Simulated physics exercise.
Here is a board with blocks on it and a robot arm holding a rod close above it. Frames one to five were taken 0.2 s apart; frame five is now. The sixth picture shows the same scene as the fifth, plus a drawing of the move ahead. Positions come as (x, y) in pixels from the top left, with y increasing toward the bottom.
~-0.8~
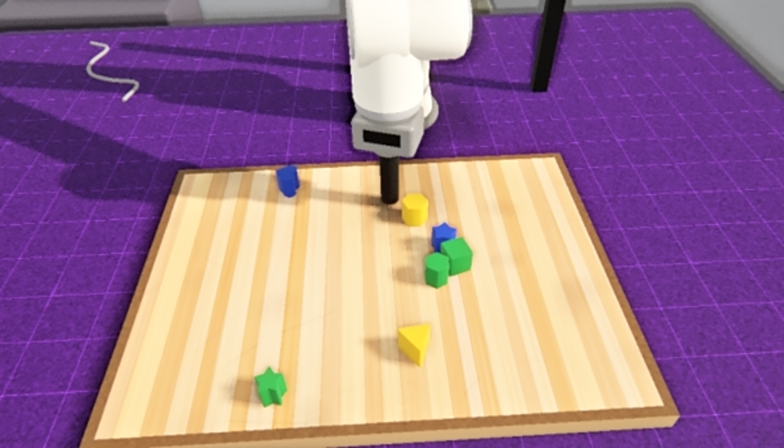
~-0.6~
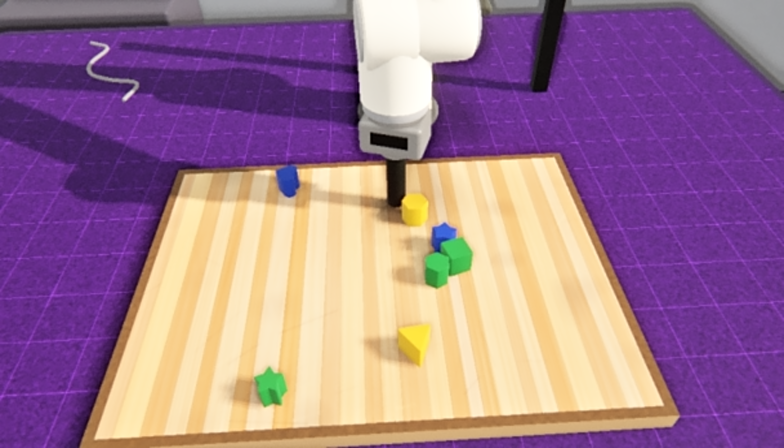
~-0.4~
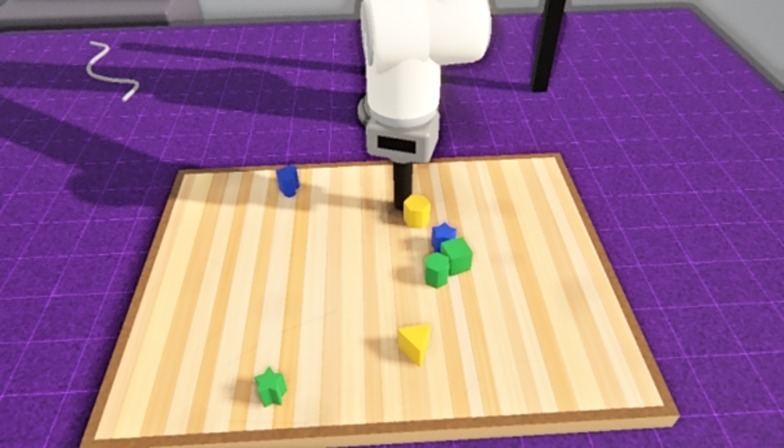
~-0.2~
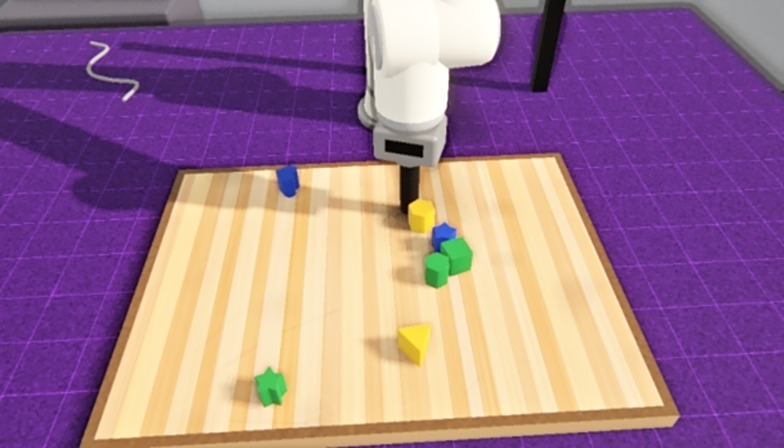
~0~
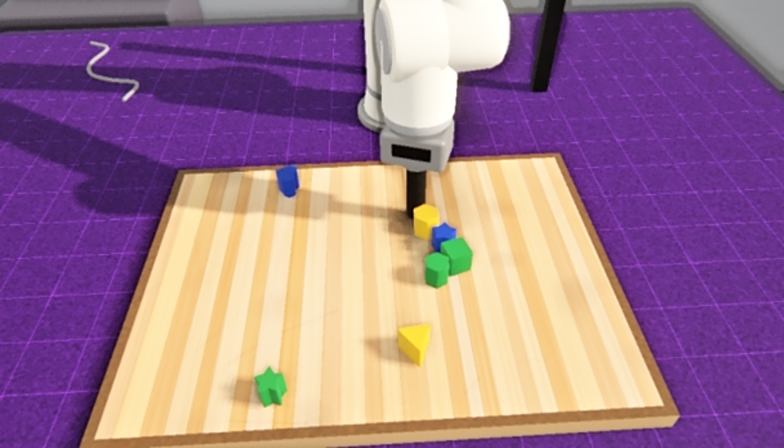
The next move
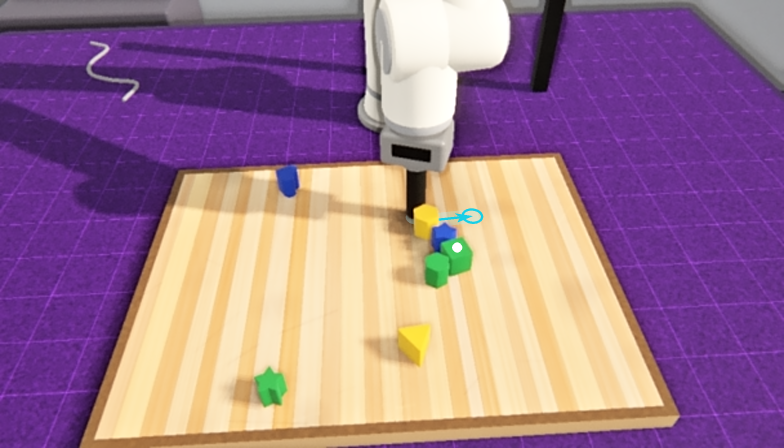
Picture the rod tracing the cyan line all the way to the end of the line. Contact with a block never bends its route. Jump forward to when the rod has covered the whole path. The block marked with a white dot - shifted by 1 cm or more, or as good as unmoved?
It is left in place.
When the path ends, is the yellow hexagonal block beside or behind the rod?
That would be a yes.
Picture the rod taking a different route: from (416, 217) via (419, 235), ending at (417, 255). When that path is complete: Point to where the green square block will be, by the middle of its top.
It is at (482, 264).
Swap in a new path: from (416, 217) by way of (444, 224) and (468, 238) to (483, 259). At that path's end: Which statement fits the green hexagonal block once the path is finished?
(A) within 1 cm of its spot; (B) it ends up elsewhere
Letter A.
Path on the board, from (416, 217) through (435, 220) and (454, 218) to (472, 216); the dot is on the green square block.
The first path, step by step. Halfway along, rod (446, 215); yellow hexagonal block (434, 217), turned 40° clockwise.
At the end, rod (473, 212); yellow hexagonal block (434, 217), turned 40° clockwise; green square block in place.
